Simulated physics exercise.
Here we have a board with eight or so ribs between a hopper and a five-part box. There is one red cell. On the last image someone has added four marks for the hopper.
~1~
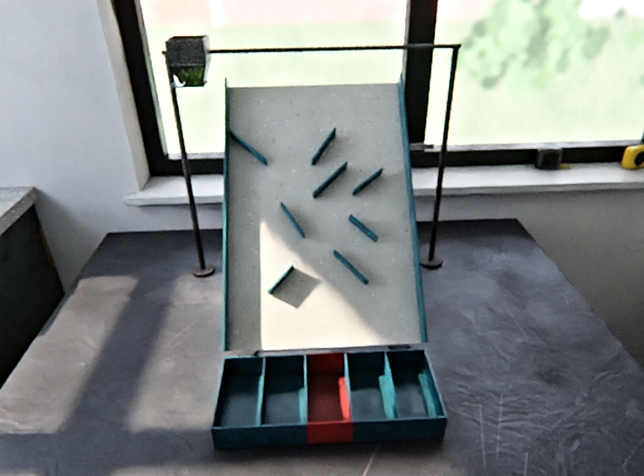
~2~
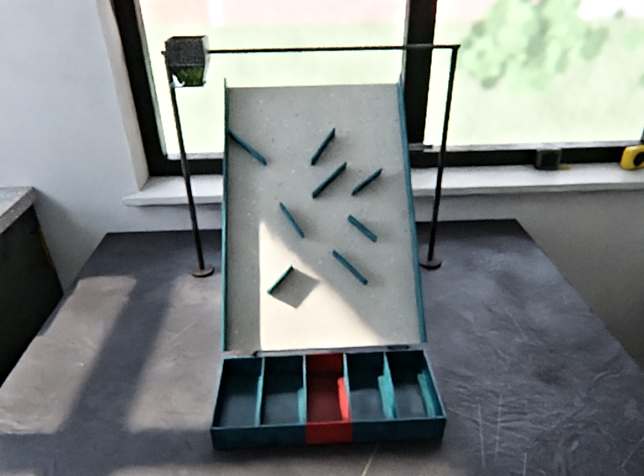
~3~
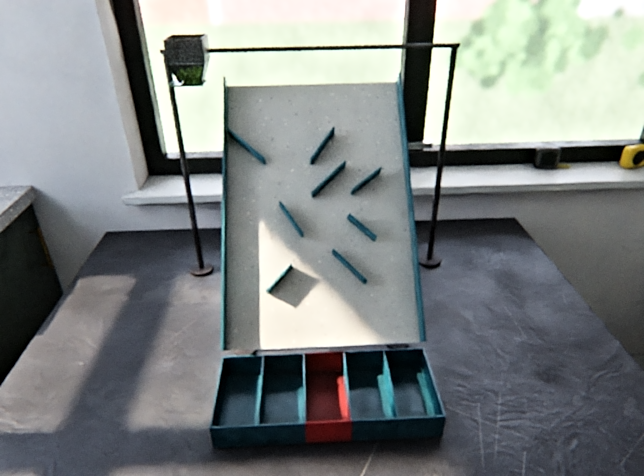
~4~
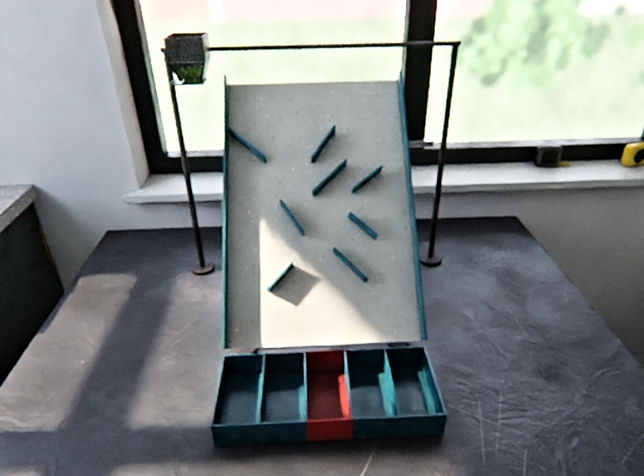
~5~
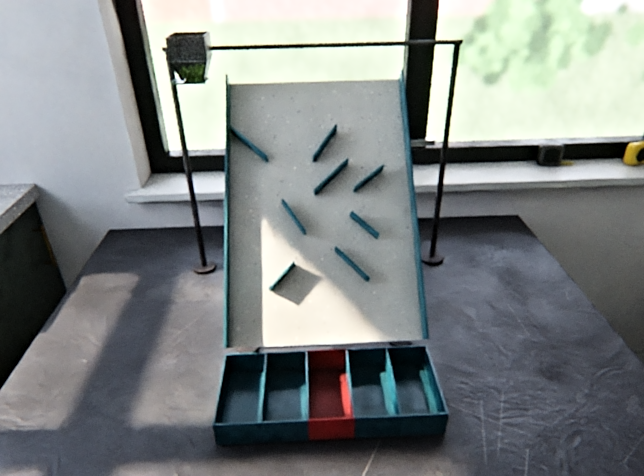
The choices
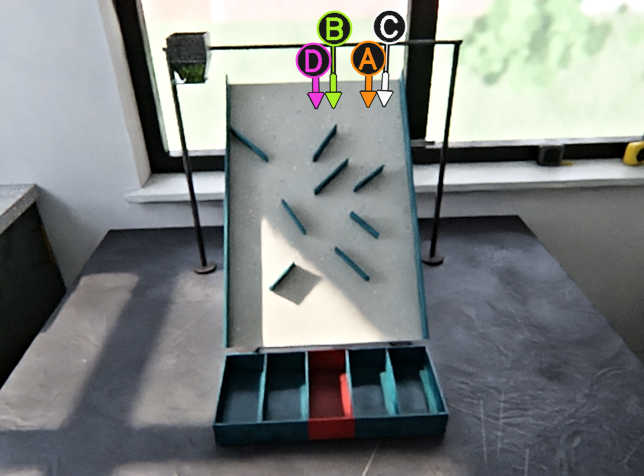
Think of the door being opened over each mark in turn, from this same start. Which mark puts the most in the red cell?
B is best.
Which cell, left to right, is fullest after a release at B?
The third from the left.
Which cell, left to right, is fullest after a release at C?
It is the fifth one.
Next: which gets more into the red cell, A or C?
Here it is mark A.
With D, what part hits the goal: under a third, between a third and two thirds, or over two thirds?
Under a third.
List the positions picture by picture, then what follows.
The first picture shows hopper (193, 75), dried peas, door shut.
The second picture shows ribs (228, 129) to (265, 160), (312, 160) to (335, 128), (313, 194) to (346, 162).
The third picture shows ribs (353, 190) to (381, 167), (280, 202) to (302, 233), (349, 214) to (377, 238).
The fourth picture shows ribs (267, 290) to (293, 262), (334, 248) to (368, 280).
The fifth picture shows red cell (332, 427), number 3 of 5 from the left.
On the marked copy, mark A meets the board at (368, 101); mark B meets the board at (333, 102); mark C meets the board at (384, 100); mark D meets the board at (316, 102).
Choosing A, roughly a quarter in the red cell, roughly two thirds in other cells, about a tenth outside the box.
Choosing B, roughly half in the red cell, roughly a third in other cells, about a tenth outside the box.
Choosing C, about a tenth in the red cell, the larger part in other cells, about a tenth outside the box.
Choosing D, about a tenth in the red cell, roughly two thirds in other cells, roughly a quarter outside the box.
